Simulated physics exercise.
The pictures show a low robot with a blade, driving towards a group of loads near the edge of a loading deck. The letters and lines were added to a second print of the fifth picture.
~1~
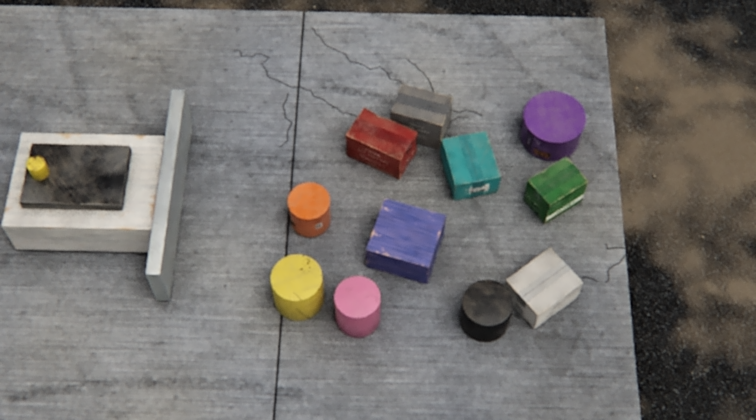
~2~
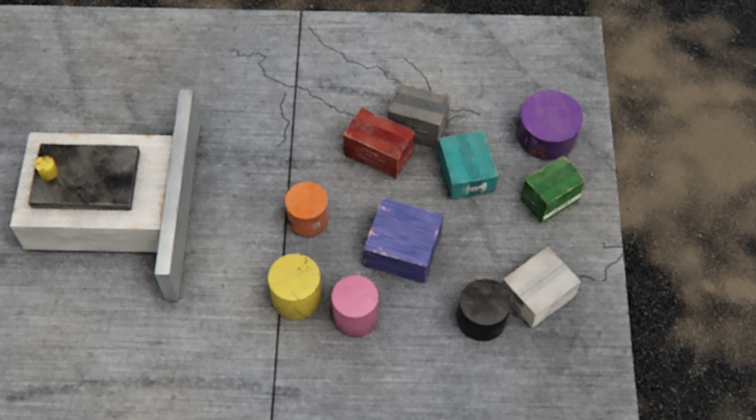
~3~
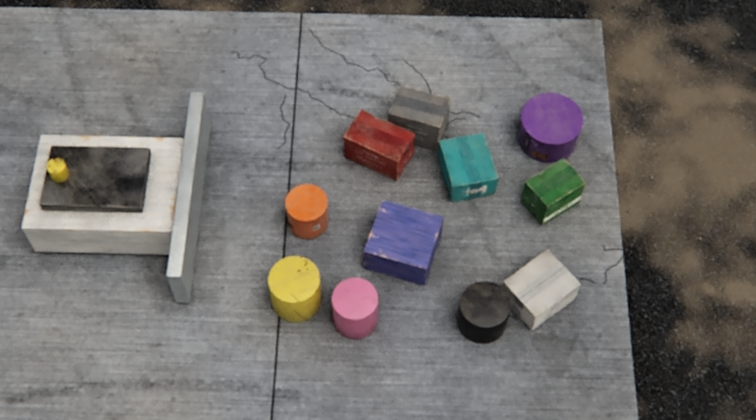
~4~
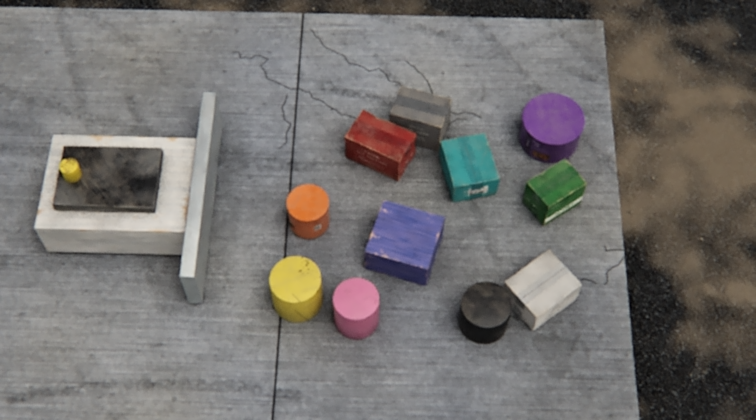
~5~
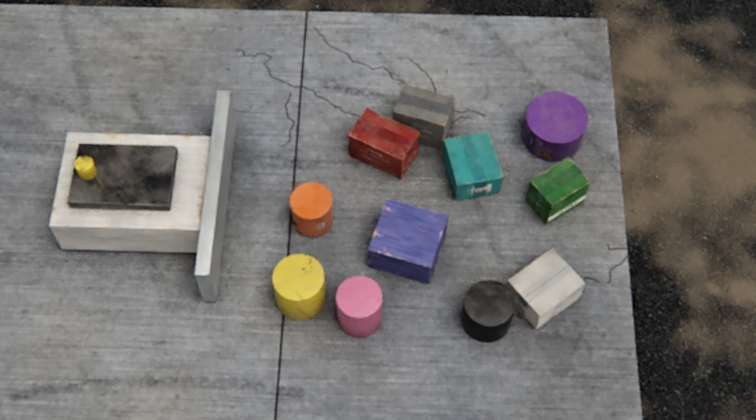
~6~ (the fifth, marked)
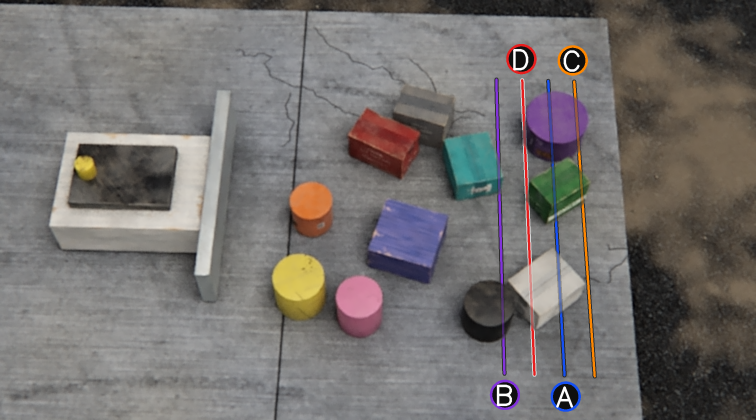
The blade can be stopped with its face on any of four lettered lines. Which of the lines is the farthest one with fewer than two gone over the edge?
D is the last line within the limit.
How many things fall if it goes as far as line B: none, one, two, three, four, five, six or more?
The count is none.
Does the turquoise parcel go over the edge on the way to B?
No.
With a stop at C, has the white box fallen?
By then, yes.
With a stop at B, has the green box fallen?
No.
On the copy, A at (556, 217); B at (500, 216); C at (584, 218); D at (528, 217).
On D. First, robot (244, 179); pink canister (389, 316); yellow canister (355, 286).
Then, robot (358, 182); turquoise parcel (521, 172); black canister (506, 320).
Finally, robot (446, 184); purple pail (619, 129); green box (616, 208); none fallen.
By contrast, A drops three; B is within the limit but short; C drops five.
